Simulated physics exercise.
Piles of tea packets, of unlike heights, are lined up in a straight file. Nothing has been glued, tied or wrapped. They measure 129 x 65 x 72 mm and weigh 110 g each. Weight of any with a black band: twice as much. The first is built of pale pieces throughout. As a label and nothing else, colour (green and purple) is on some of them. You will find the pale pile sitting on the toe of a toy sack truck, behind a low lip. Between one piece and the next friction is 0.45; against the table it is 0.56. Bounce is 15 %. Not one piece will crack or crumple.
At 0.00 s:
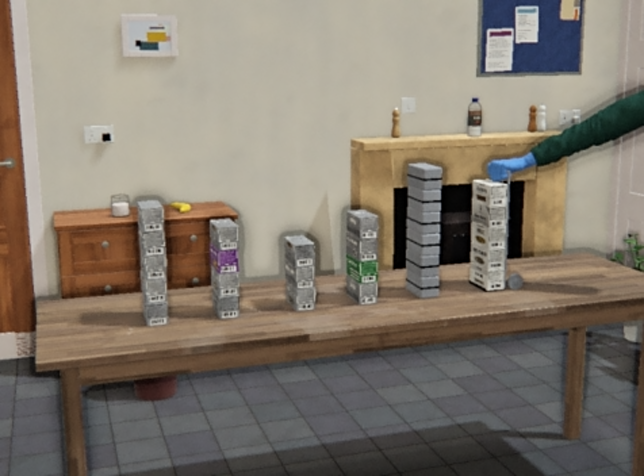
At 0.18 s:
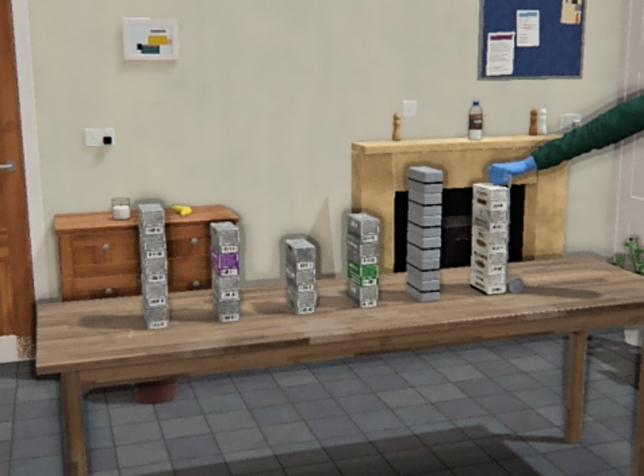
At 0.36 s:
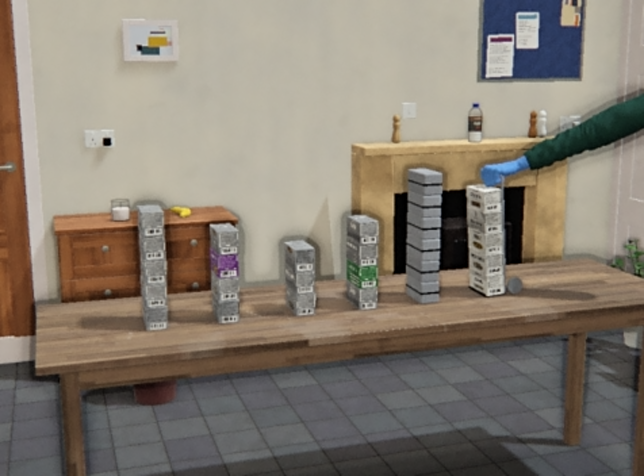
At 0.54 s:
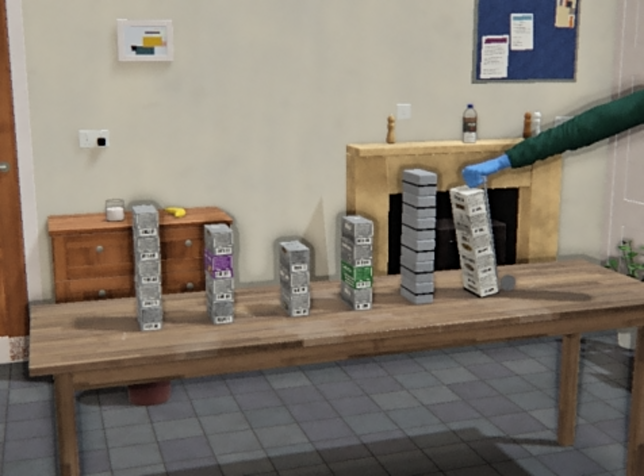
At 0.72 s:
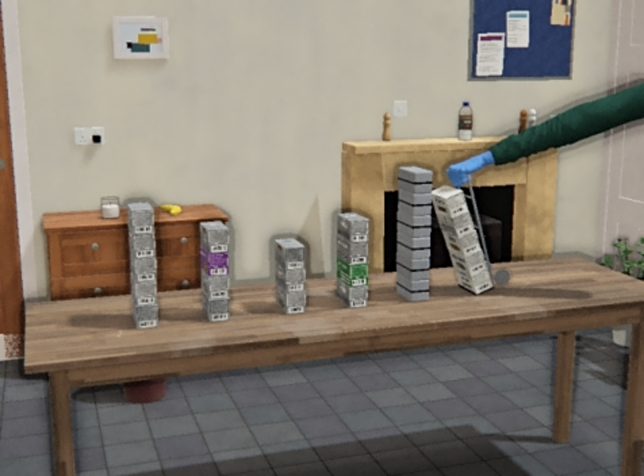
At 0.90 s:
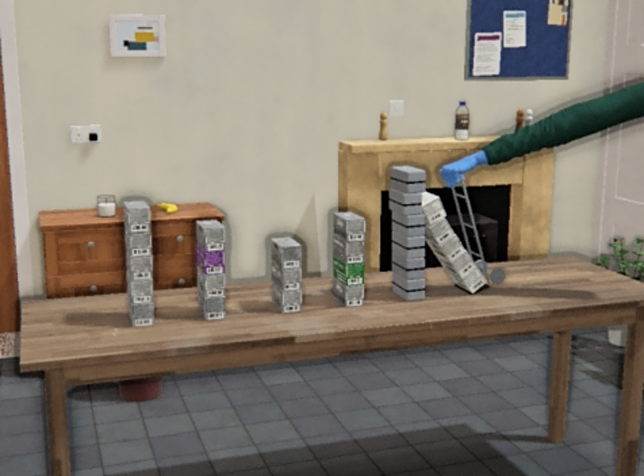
Green-sleeved arm with a blue glove tilting a metal frame left as the pale end pile leans farther, beside other upright piles.
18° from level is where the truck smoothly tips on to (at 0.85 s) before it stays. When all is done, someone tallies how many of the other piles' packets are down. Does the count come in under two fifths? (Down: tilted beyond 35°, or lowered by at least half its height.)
No.
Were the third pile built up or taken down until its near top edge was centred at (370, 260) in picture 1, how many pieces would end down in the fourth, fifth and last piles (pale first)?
Counts down - fourth: 2; fifth: 3; last: 5.
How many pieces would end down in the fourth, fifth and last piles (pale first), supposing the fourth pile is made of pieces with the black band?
Down per pile - fourth: 2, fifth: 3, last: 4.
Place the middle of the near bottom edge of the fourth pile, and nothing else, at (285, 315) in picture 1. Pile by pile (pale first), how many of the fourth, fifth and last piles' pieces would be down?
Fourth 2; fifth 4; last 4.
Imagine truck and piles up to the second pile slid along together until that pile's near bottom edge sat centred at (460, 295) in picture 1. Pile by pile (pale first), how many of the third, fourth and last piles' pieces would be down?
Then third 3, fourth 2, last 5.
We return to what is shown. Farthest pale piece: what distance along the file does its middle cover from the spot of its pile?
About 36 cm.
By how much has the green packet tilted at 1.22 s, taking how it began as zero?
It sits at about 0 degrees.
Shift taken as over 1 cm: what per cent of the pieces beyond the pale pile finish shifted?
That comes to 90 in a hundred.
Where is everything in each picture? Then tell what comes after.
In the first picture (we follow the side turned to the camera), truck frame (508, 196) 0° forward; green packet (369, 272); purple packet (228, 262); no other piece has moved.
The second picture shows truck frame (509, 199) 0° forward; purple packet (229, 265).
The third picture shows truck frame (503, 200) 4° forward, top of the pale pile leaning 4°; purple packet (228, 266); no other piece has moved.
The fourth picture shows truck frame (487, 200) 11° forward, top of the pale pile leaning 11°; purple packet (223, 267); no other piece has moved.
The fifth picture shows truck frame (473, 198) 16° forward, top of the pale pile leaning 20°; purple packet (219, 264); no other piece has moved.
The sixth picture shows truck frame (467, 198) 18° forward, top of the pale pile leaning 25°; purple packet (215, 263); green packet (355, 274); 3 stirred so far.
Around 1.22 s, 5 of the pale pile down; none of the 22 other packets down, 6 disturbed.
Around 1.48 s, 5 of the pale pile down; 9 of the 22 other packets down; green packet tipped 38°.
Around 1.74 s, 5 of the pale pile down; 13 of the 22 other packets down; green packet on its side; purple packet tipped 11°.
Finally (2.4 s), 5 of the pale pile down; 16 of the 22 other packets down; green packet on its side; purple packet tipped 19°, 9 cm lower. That is 73 per cent. Seen by the last camera, middles, green packet near (295, 297), purple packet near (161, 290).
